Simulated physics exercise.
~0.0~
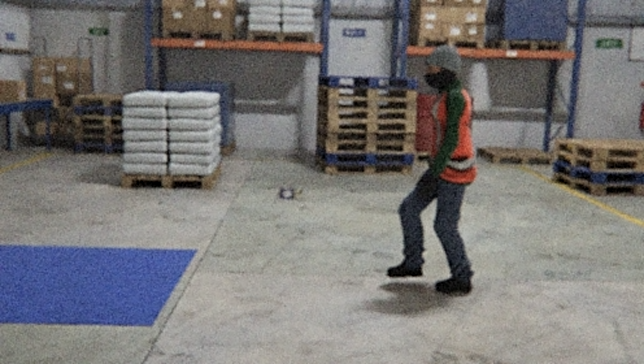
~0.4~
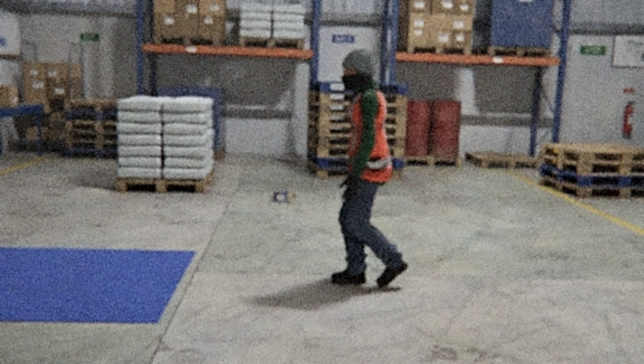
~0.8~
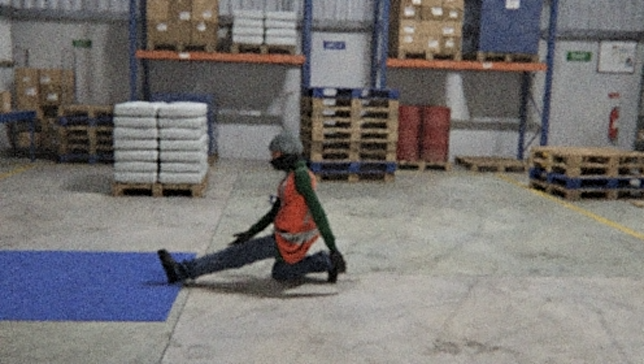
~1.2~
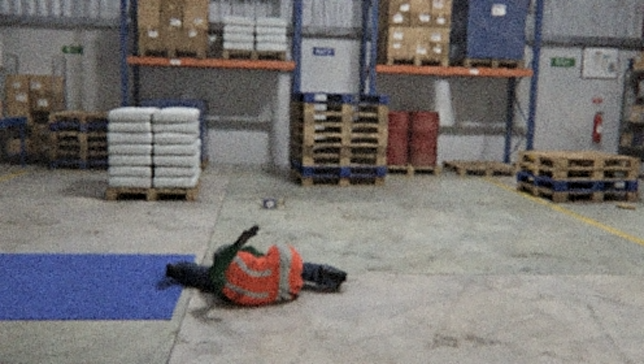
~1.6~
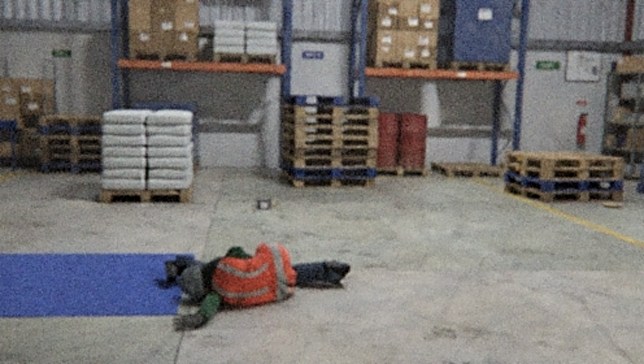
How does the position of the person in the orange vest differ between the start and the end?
At the start the person is upright on the right side, well away from the blue mat. By the end the person is farther left and lower, lying on the floor beside the mat's near edge.
